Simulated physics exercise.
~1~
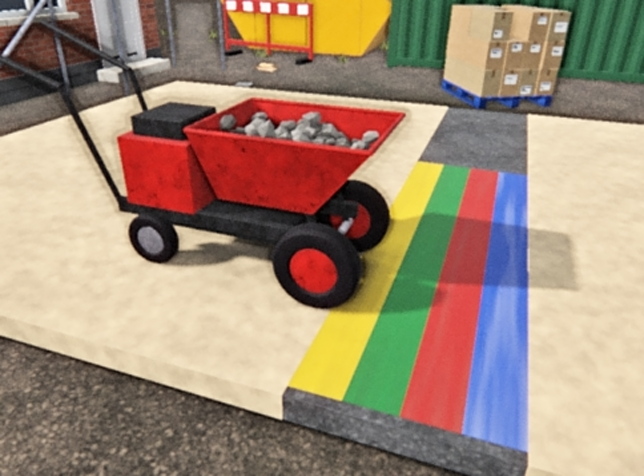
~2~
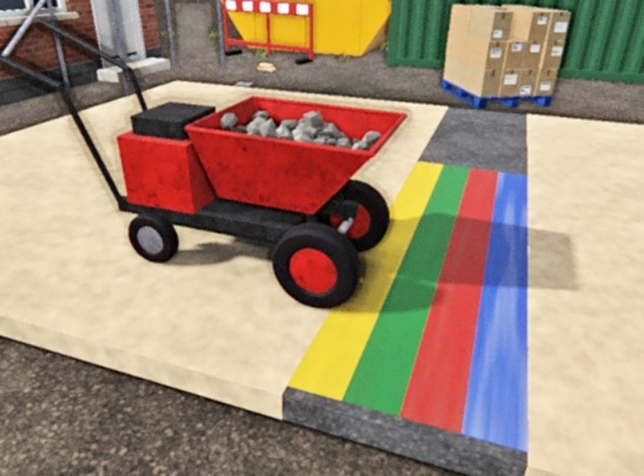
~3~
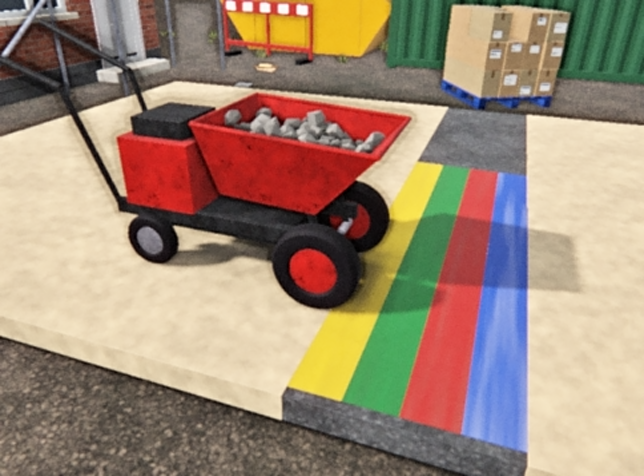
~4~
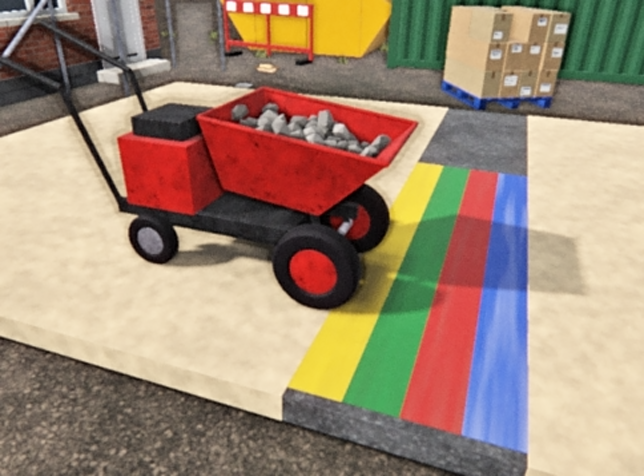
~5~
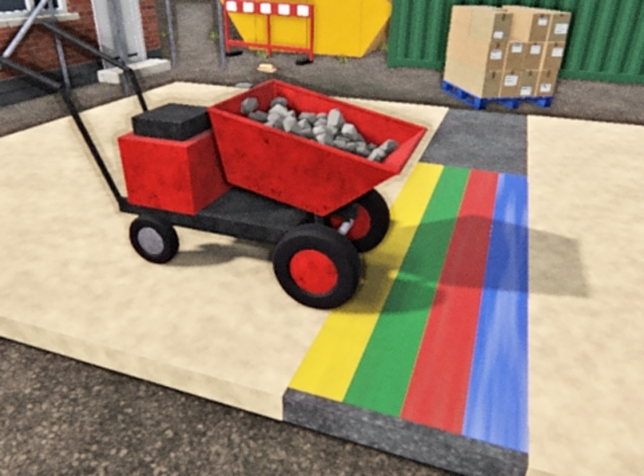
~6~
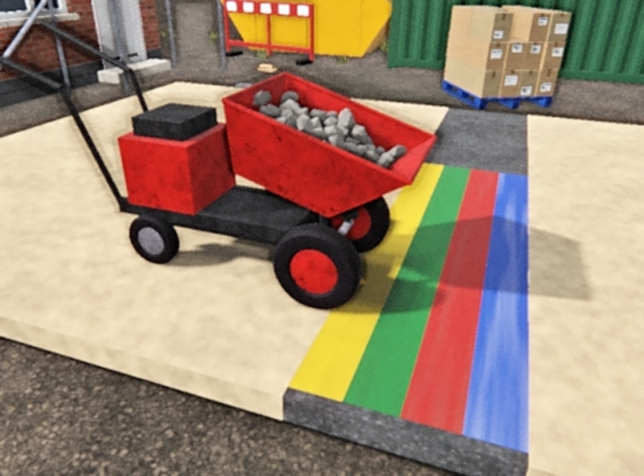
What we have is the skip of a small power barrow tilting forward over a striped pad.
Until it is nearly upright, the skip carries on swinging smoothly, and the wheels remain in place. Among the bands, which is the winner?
That would be the blue band.
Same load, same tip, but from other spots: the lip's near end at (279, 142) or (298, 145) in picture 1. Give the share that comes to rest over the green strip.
In order, 30 % followed by 30 %.
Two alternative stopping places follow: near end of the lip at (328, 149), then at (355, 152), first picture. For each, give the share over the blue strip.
Around 20 % the first time and around 30 % the second.
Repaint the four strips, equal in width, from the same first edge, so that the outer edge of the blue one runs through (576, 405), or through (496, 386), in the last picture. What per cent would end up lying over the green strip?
About 0 %, then 0 %.
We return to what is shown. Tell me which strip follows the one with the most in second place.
The strip in red.
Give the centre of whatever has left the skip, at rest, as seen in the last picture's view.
Near (514, 309).
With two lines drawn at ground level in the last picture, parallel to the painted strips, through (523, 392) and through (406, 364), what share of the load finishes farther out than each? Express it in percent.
I reckon some 30 per cent and some 80 per cent.
Soon, skip tipped steeply; all in the skip.
A while on, skip tipped right over; most in the skip; a small part over the red strip; a small part over the blue strip; a stray few off the paint.
Towards the end, skip tipped right over; about a quarter in the skip; a small part over the red strip; about a third over the blue strip; about a quarter off the paint.
Finally, skip tipped right over; about a quarter in the skip; none over the yellow strip; a stray few over the green strip; a small part over the red strip; about a third over the blue strip; about a quarter off the paint.
